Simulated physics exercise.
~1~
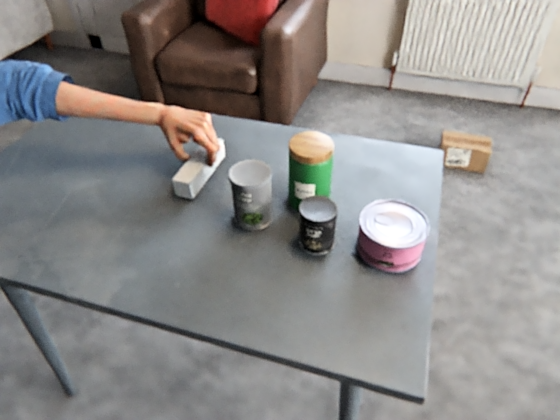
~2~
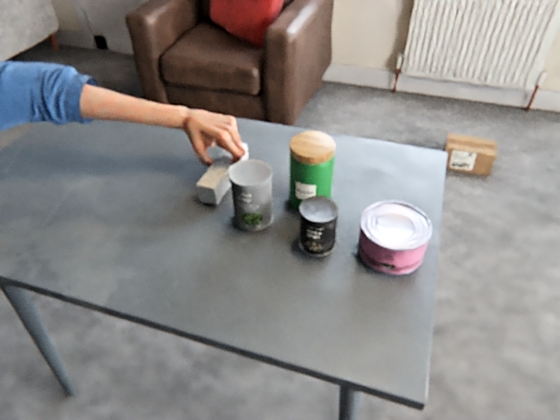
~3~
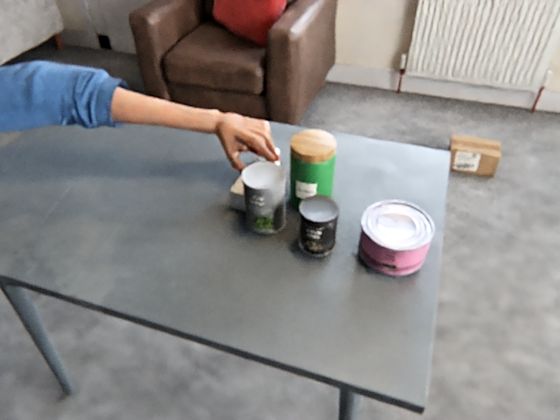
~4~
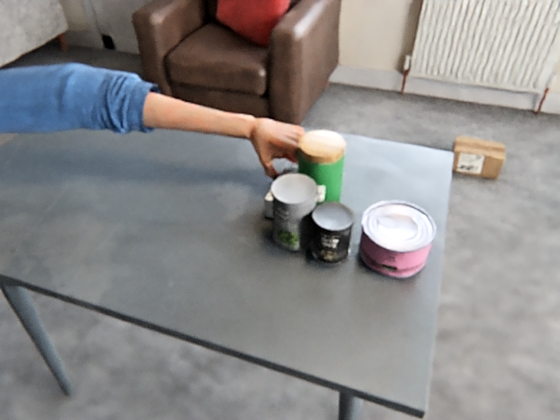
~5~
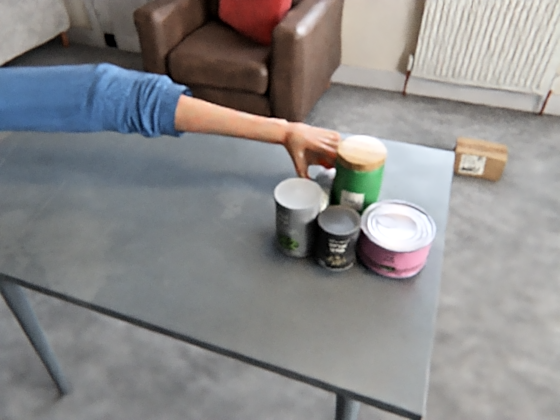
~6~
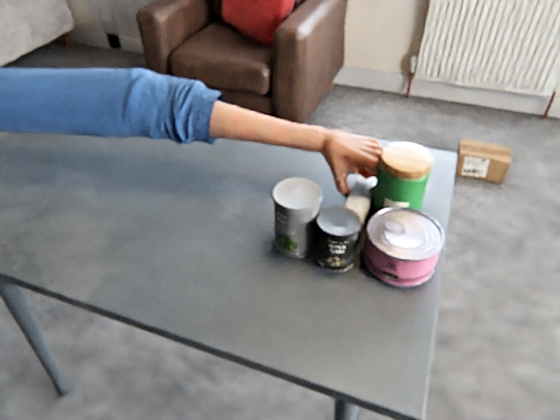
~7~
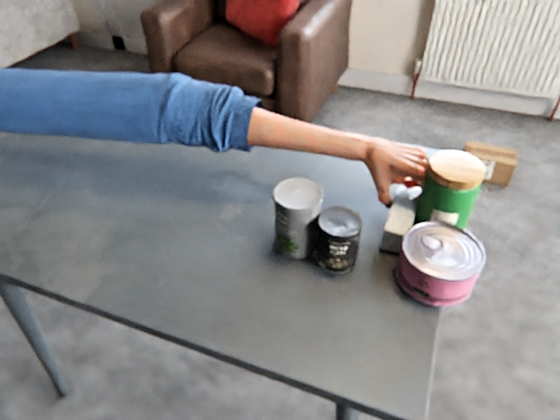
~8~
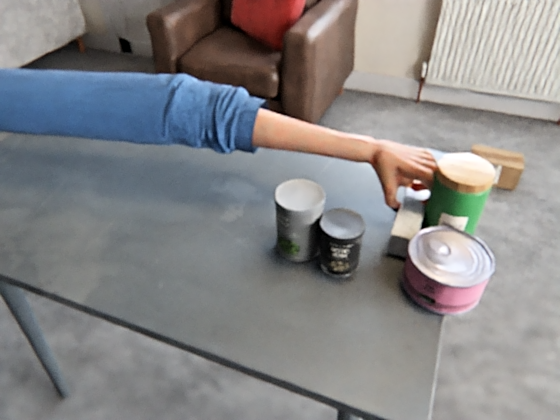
On a grey table in a room with a brown armchair, a hand slid a small block rightward into a cluster of containers, nudging the grey and black tins aside, then pushing the green jar and pink tub to the table's right end, all still upright.
